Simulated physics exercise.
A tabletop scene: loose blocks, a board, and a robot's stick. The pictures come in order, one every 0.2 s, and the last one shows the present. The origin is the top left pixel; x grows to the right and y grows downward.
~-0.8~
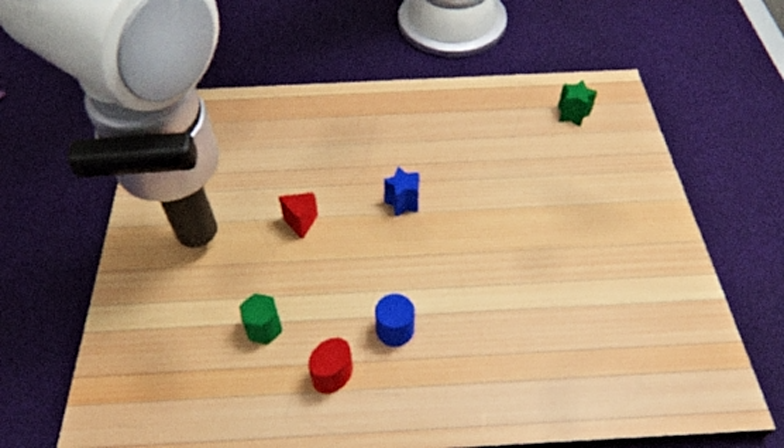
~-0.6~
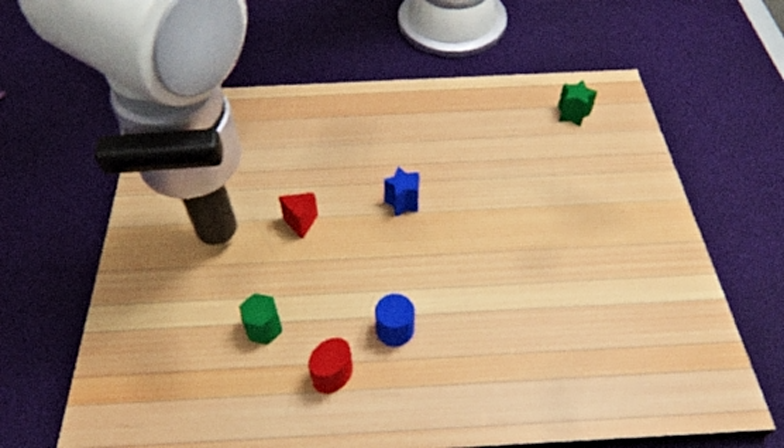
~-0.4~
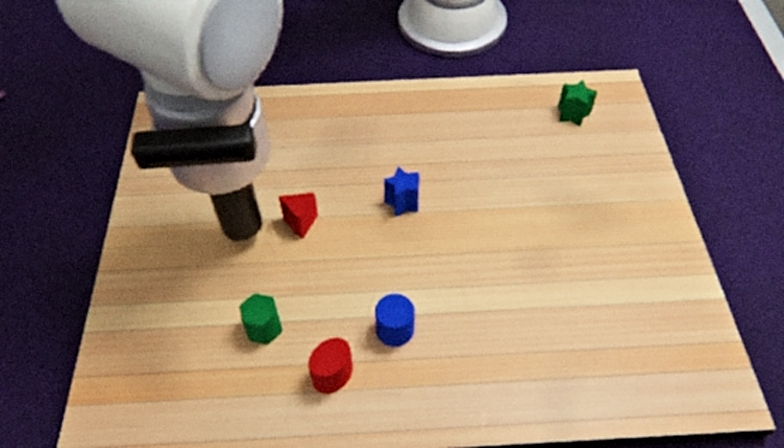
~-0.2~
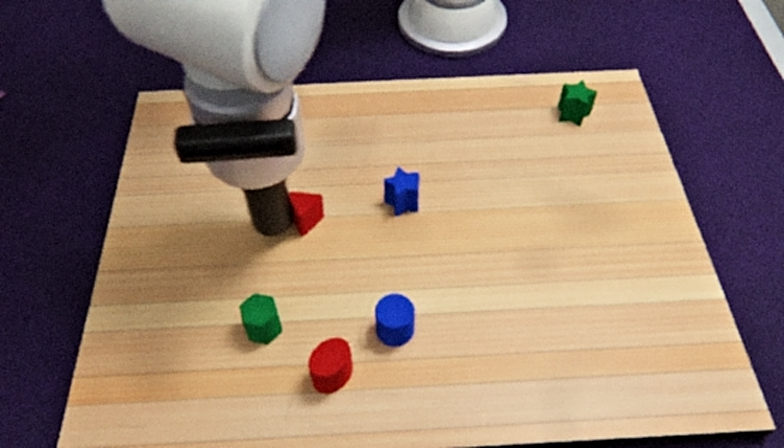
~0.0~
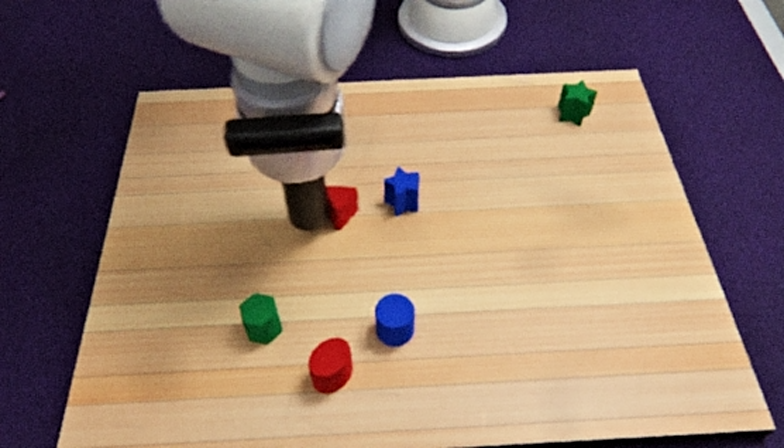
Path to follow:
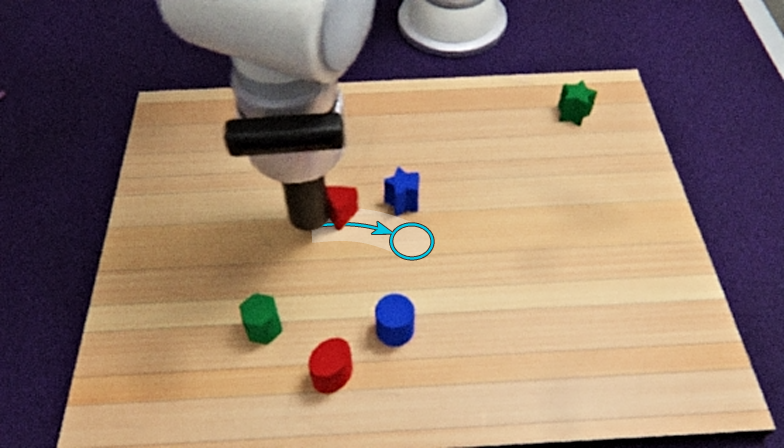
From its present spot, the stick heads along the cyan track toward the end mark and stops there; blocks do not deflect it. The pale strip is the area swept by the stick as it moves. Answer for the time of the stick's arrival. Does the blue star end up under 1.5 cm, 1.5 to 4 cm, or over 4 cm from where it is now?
Ends 1.5 to 4 cm away.
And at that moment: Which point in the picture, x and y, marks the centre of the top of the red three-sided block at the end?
Expect it around (399, 185).
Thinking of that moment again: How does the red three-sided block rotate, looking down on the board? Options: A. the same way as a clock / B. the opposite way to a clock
B (the opposite way to a clock)
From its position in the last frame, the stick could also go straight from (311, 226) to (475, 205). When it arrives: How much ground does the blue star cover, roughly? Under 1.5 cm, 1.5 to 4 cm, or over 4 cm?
The block winds up beyond 4 cm from where it is now.
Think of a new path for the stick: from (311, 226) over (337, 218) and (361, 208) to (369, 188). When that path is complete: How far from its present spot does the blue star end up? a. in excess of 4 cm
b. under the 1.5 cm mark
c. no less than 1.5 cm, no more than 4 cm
I choose c.
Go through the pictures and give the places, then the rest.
Lower end of the stick at (197, 231), tops of blocks, red three-sided block at (297, 201), blue star at (403, 180), in the first picture.
Stick at (217, 228), blocks as before, in the second picture.
Stick at (242, 224), blocks as before, in the third picture.
Stick at (273, 220), red three-sided block at (302, 200), in the fourth picture.
Stick at (309, 214), red three-sided block at (338, 194), blue star at (403, 180), in the fifth picture.
The drawn path runs from (311, 226) through (346, 224) and (380, 229) to (412, 241).
On the path given first. One third of the way, stick at (345, 212); red three-sided block at (373, 190).
Two thirds of the way, stick at (380, 218); red three-sided block at (398, 185), turned 35° anticlockwise; blue star at (421, 171), turned 15° clockwise.
At the end, stick at (412, 230); red three-sided block at (399, 185), turned 40° anticlockwise; blue star at (421, 171), turned 15° clockwise.
